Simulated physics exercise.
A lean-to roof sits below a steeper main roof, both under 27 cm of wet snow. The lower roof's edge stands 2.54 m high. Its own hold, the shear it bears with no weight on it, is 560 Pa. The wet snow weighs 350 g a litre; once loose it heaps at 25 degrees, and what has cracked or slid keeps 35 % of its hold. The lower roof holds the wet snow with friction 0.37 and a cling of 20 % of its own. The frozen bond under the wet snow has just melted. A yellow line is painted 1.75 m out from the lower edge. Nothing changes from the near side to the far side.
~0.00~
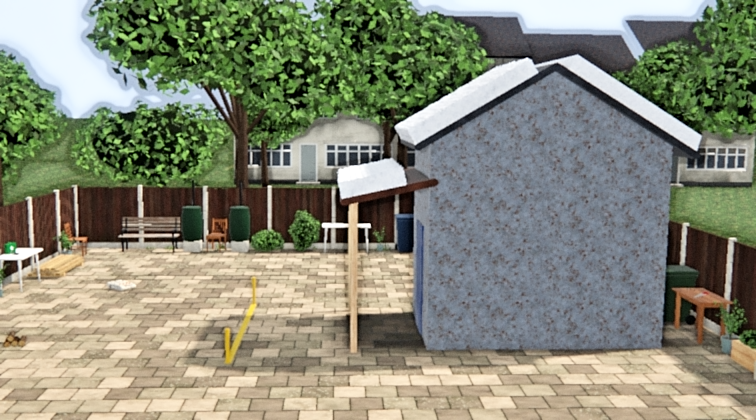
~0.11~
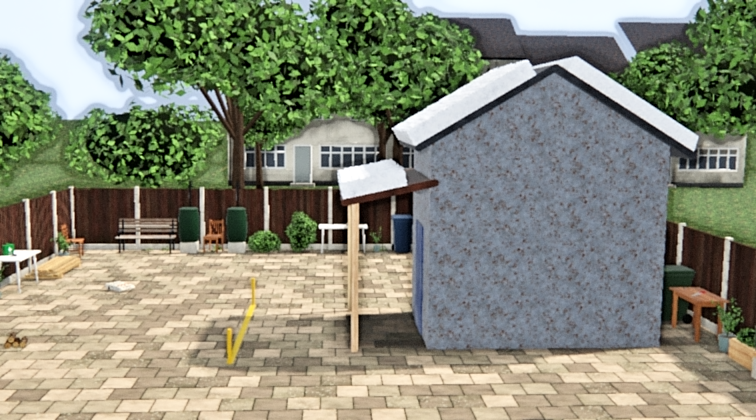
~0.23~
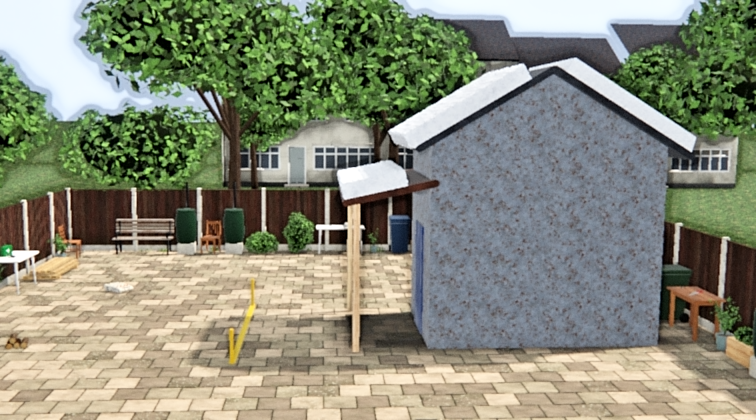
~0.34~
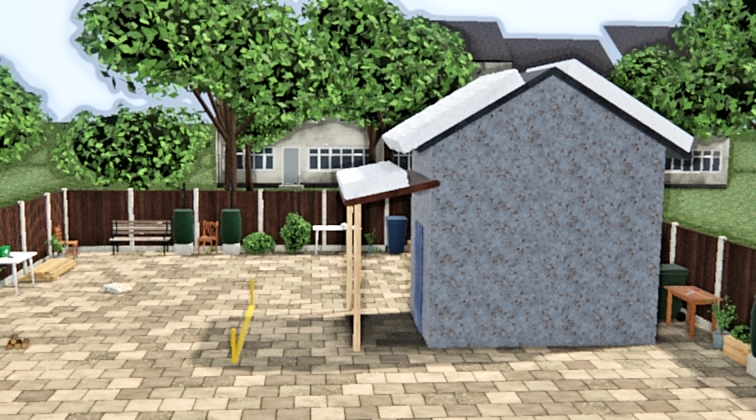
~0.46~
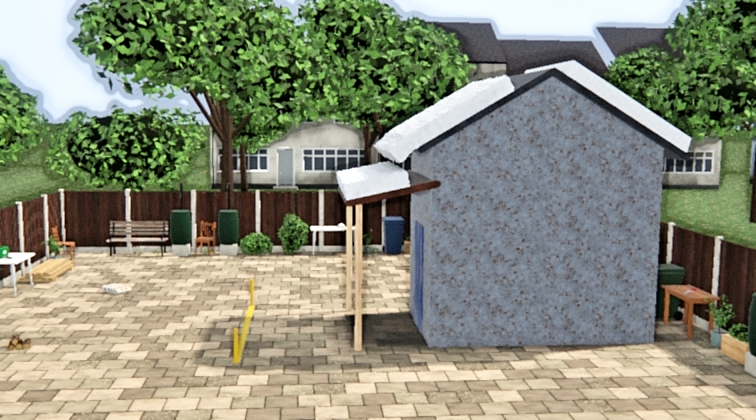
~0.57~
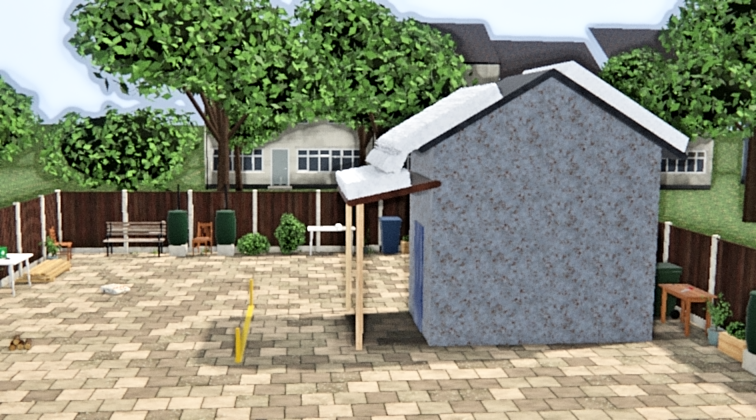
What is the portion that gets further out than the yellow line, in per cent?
It comes to some 36 %.
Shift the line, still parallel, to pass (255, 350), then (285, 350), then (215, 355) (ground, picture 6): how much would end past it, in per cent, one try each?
In that order: 45 %, 55 %, 25 %.
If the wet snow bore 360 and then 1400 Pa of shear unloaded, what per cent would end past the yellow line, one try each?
In turn about 40 %, 7 %.
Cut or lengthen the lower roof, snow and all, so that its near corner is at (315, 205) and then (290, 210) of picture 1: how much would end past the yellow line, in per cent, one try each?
In that order: 20 %, 16 %.
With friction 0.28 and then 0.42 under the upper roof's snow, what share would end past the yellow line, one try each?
In turn about 14 %, 1 %.
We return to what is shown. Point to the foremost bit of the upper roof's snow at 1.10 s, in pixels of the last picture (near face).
At about (315, 192).
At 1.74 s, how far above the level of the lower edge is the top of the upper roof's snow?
Some 0.3 m.
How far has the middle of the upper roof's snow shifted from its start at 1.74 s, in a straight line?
Roughly 4.0 m.
After 1.10 s, none is below the lower edge and 0 % is past the line.
After 1.74 s, 63 % is below the lower edge and 7 % is past the line.
After 2.37 s, 80 % is below the lower edge and 36 % is past the line.
After 3.00 s, 80 % is below the lower edge and 36 % is past the line.
After 3.10 s, at the end, 80 % is below the lower edge and 36 % is past the line.
